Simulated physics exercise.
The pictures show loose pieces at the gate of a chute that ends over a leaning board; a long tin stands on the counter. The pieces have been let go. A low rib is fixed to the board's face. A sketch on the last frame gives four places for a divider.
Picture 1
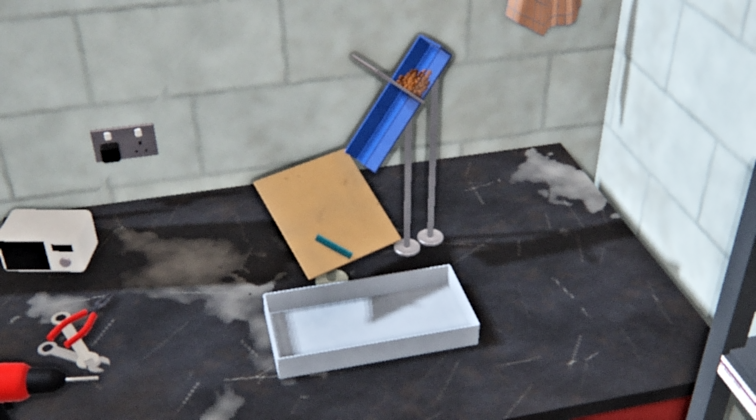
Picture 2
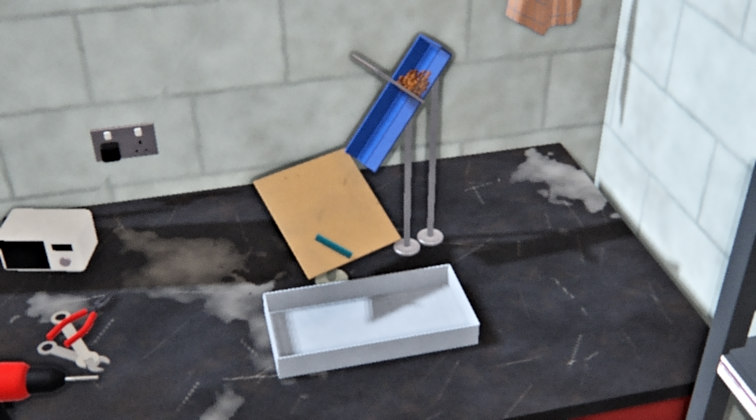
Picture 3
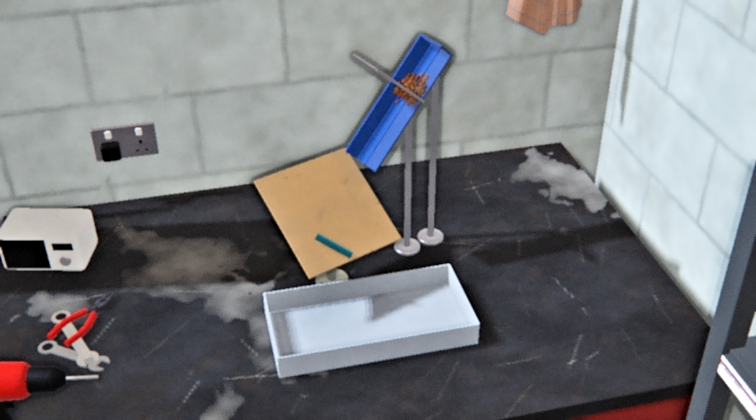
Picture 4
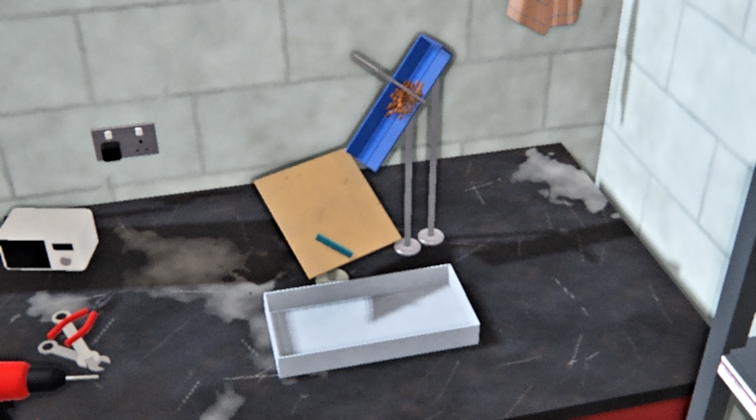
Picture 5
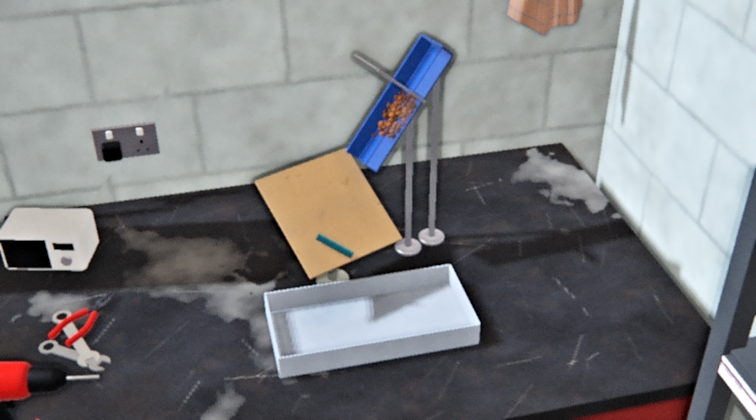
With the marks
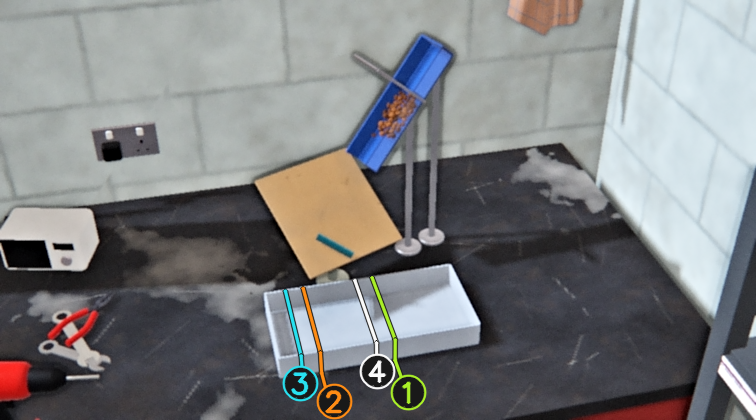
A dark, marbled countertop with scattered pale patches runs along a light block wall, seen from above at an angle by a camera that stays still. A blue chute slopes steeply down to the left on grey stands above a leaning tan board with a teal strip, behind an empty whitish tin, with red-handled pliers at left. Small orange-brown pieces slide a short way down the chute, spreading out slightly.
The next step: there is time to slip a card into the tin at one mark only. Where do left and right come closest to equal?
1 works best here.
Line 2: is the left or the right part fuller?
More lands on the right.
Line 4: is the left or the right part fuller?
Right.
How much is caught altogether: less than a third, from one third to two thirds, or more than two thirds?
It is more than two thirds.
On the marked copy, line 1 crosses the front rim at (394, 339); line 2 crosses the front rim at (320, 351); line 3 crosses the front rim at (300, 354); line 4 crosses the front rim at (376, 342).
If 1 is chosen, of what is caught, roughly half on the left of the divider, roughly half on the right.
If 2 is chosen, of what is caught, about a tenth on the left of the divider, almost all on the right.
If 3 is chosen, of what is caught, just a few on the left of the divider, almost all on the right.
If 4 is chosen, of what is caught, about a tenth on the left of the divider, the larger part on the right.
